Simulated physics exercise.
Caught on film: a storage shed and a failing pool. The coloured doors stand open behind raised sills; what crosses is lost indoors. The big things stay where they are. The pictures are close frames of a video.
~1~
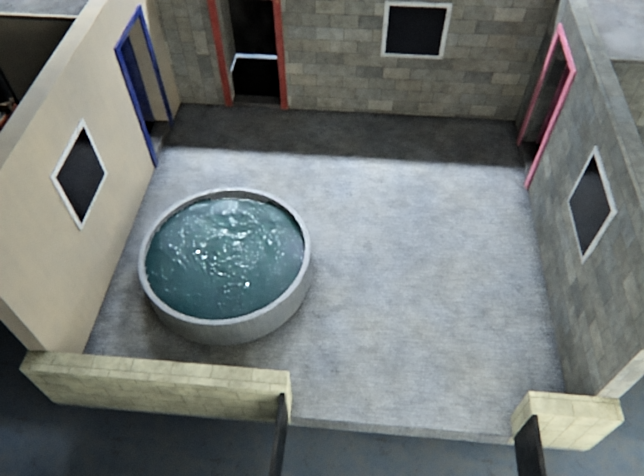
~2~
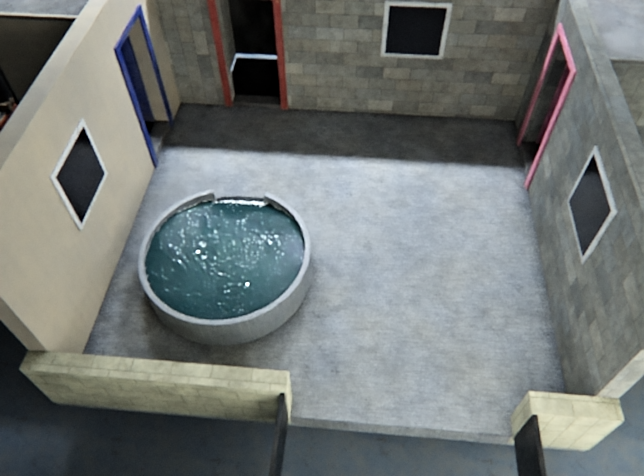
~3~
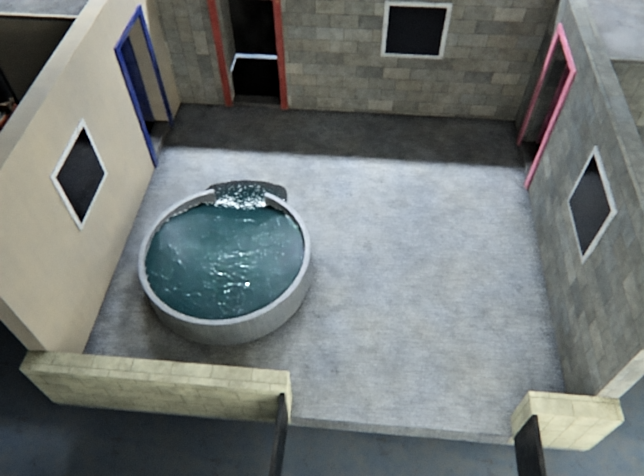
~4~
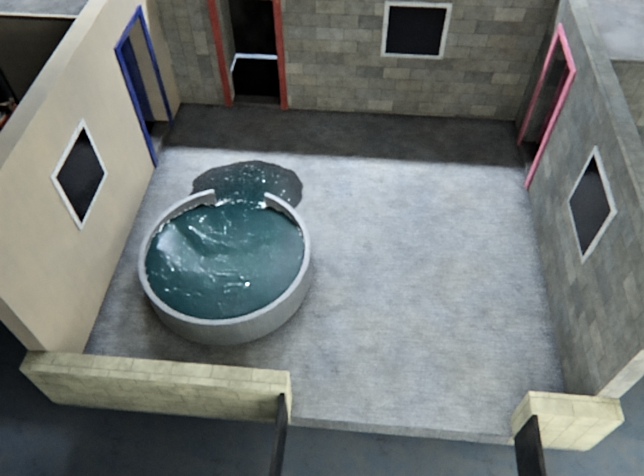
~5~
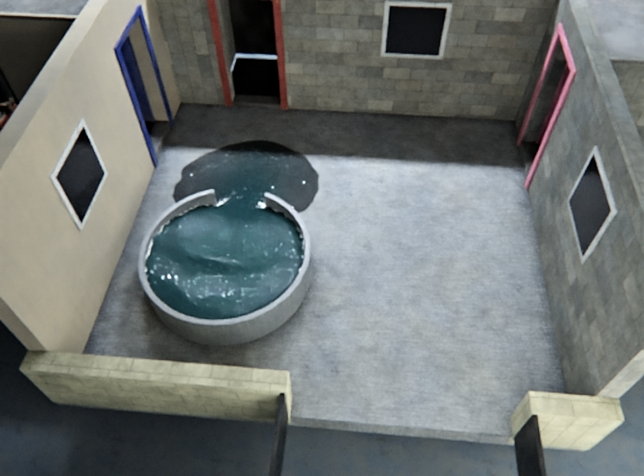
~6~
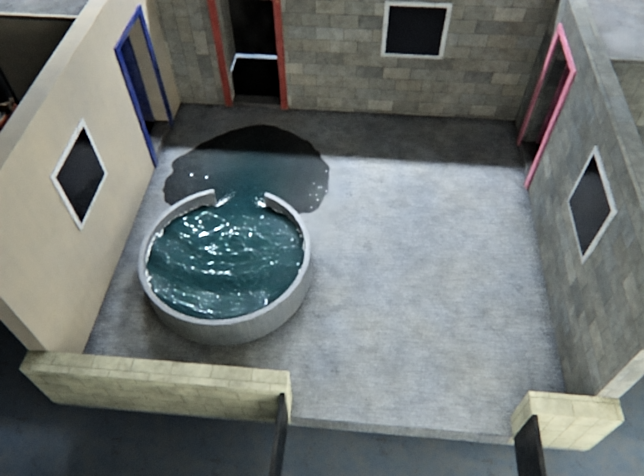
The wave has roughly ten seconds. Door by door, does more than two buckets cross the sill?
The red door takes more than that; the pink door stays under that; the blue door stays under that.
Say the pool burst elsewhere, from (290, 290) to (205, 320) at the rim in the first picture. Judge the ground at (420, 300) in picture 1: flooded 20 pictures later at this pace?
Verdict: Awash.
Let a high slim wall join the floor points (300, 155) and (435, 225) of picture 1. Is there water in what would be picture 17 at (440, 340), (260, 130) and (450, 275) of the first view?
In that order: Dry, wet, not flooded.
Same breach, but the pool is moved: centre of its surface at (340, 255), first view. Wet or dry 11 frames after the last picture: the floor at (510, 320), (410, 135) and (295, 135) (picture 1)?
In turn: Free of water, wet, wet.
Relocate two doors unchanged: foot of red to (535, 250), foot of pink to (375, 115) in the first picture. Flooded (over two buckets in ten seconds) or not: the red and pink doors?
In short: The red door takes less, the pink door holds.
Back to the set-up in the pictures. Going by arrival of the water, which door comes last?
Last comes the door marked pink.
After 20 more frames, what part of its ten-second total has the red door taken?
About 60 per cent.
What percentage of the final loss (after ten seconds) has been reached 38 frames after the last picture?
About 80 per cent.
A moment on, water covers 25 % of the floor; the red door under two buckets in, the pink door not reached, the blue door wet at the sill, nothing in.
Next, water covers 30 % of the floor; the red door over two buckets in, the pink door not reached, the blue door wet at the sill, nothing in.
Then, water covers 35 % of the floor; the red door far over two buckets in, the pink door not reached, the blue door wet at the sill, nothing in.
Later, water covers 55 % of the floor; the red door far over two buckets in, the pink door wet at the sill, nothing in, the blue door wet at the sill, nothing in.
In the end, water covers 85 % of the floor; the red door far over two buckets in, the pink door wet at the sill, nothing in, the blue door wet at the sill, nothing in.
